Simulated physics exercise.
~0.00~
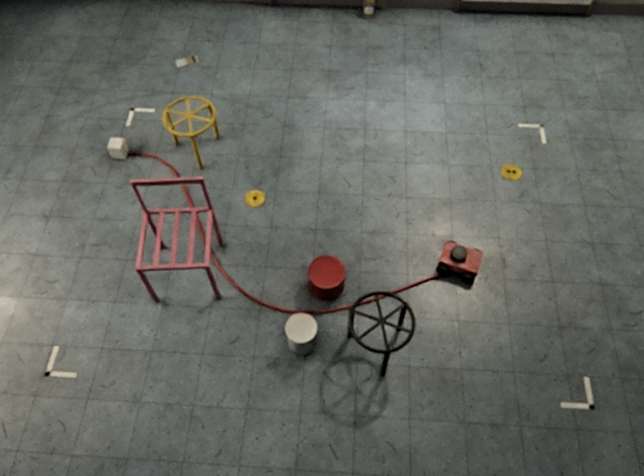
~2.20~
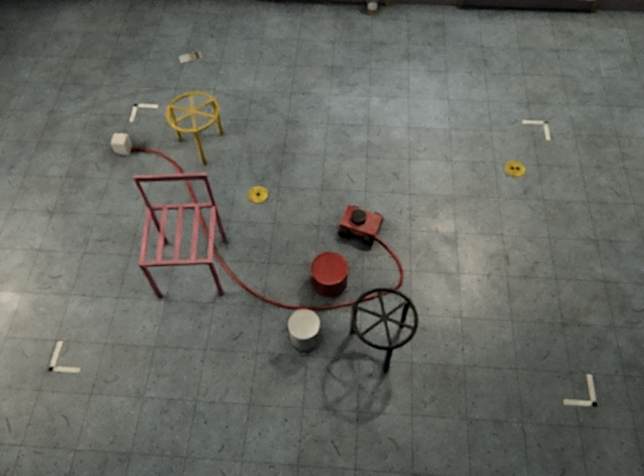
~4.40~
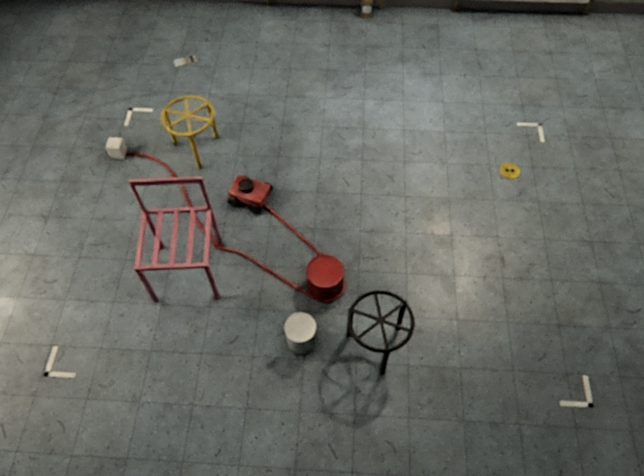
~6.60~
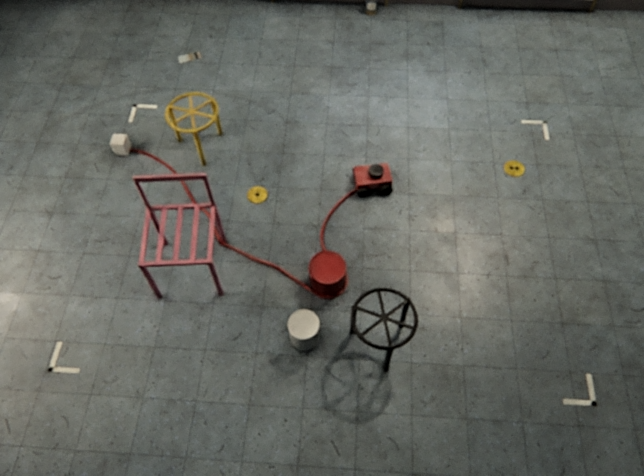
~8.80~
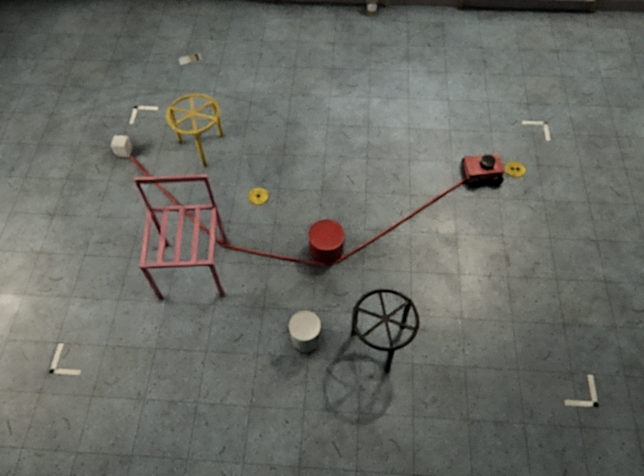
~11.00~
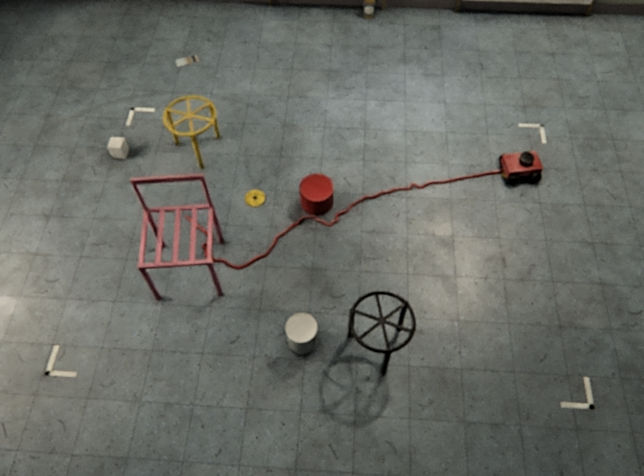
A small red cart trailing a red lead moves left past a red bucket to a yellow floor mark, then heads back right to another, the tightening lead dragging the bucket upward; finally the lead's far end is away from the white block, while the chair and stools stay put.
